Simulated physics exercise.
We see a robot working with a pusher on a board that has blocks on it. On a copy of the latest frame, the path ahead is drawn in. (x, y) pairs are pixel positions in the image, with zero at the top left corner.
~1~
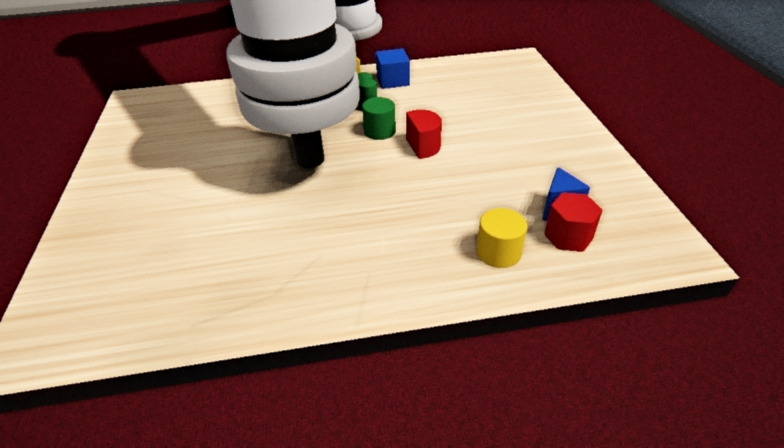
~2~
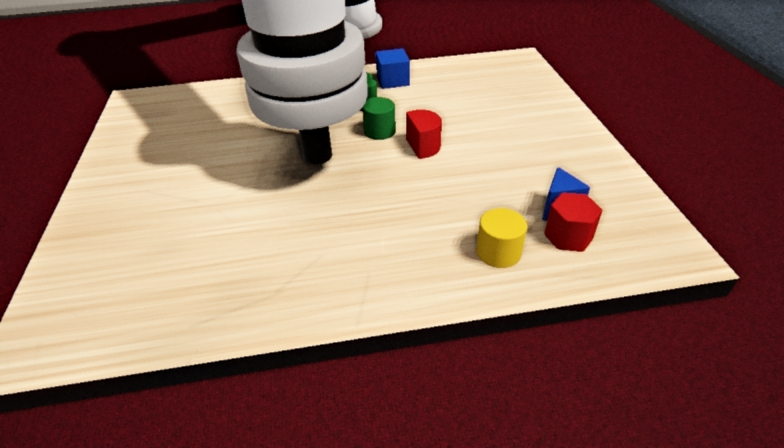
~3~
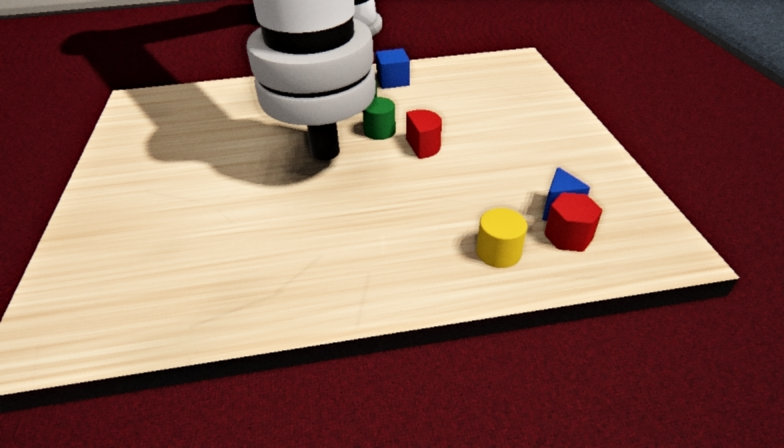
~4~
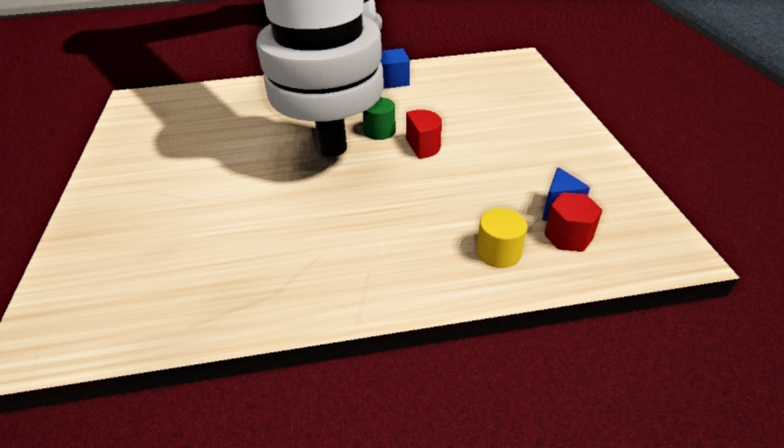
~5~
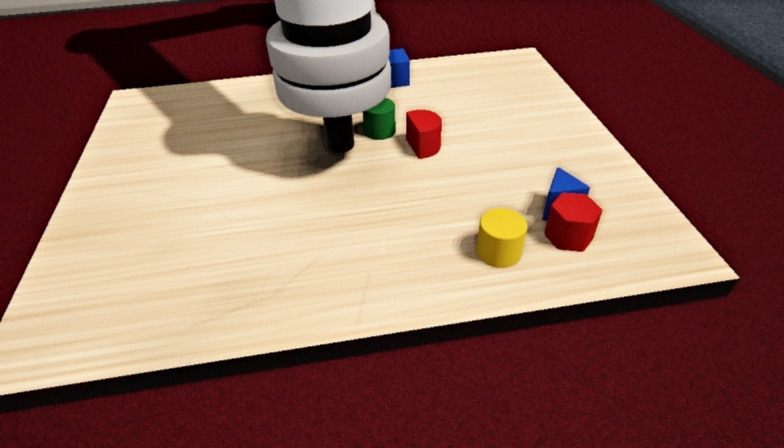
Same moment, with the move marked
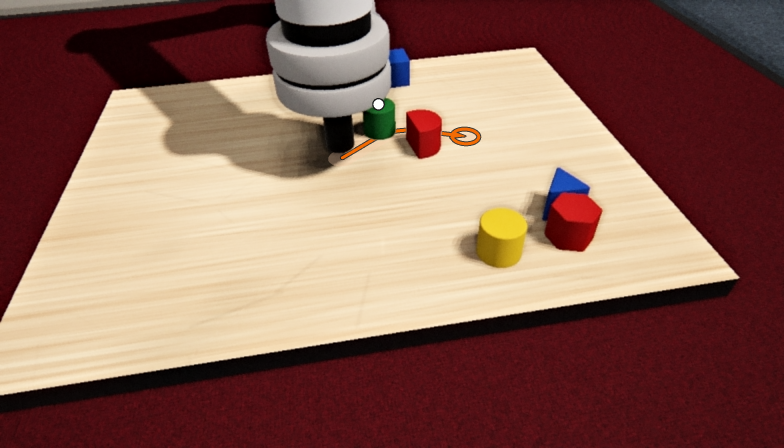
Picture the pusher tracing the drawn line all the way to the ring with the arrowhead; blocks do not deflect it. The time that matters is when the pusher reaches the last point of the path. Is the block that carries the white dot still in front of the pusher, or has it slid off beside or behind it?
Slipped clear.
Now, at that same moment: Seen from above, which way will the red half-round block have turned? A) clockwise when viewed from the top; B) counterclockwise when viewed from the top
A: Clockwise when viewed from the top.
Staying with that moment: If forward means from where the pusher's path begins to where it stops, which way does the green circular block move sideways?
That block drifts left.
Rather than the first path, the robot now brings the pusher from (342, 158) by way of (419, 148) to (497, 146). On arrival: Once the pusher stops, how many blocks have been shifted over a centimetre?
I'd say just one block gets shifted by more than about 1 cm.
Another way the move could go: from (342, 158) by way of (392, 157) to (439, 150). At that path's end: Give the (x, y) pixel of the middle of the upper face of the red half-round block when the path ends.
At pixel (449, 108).
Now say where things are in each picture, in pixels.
The first picture shows pusher tip (310, 160); block tops, green heart (363, 79); green circular block (379, 104); red half-round block (425, 119).
The second picture shows pusher (318, 157); blocks unchanged.
The third picture shows pusher (326, 153); blocks unchanged.
The fourth picture shows pusher (333, 149); blocks unchanged.
The fifth picture shows pusher (341, 146); green heart hidden; green circular block (379, 104); red half-round block (425, 119).
Path on the board, from (342, 158) by way of (377, 138) and (420, 131) to (465, 136); the dot is on the green circular block.
The first path, step by step. One third of the way, pusher (377, 125); green circular block (390, 96).
Two thirds of the way, pusher (420, 119); green circular block (402, 89); red half-round block (431, 121), turned 15° clockwise.
At the end, pusher (466, 124); green heart in place; green circular block (402, 89); red half-round block (435, 124), turned 30° clockwise.
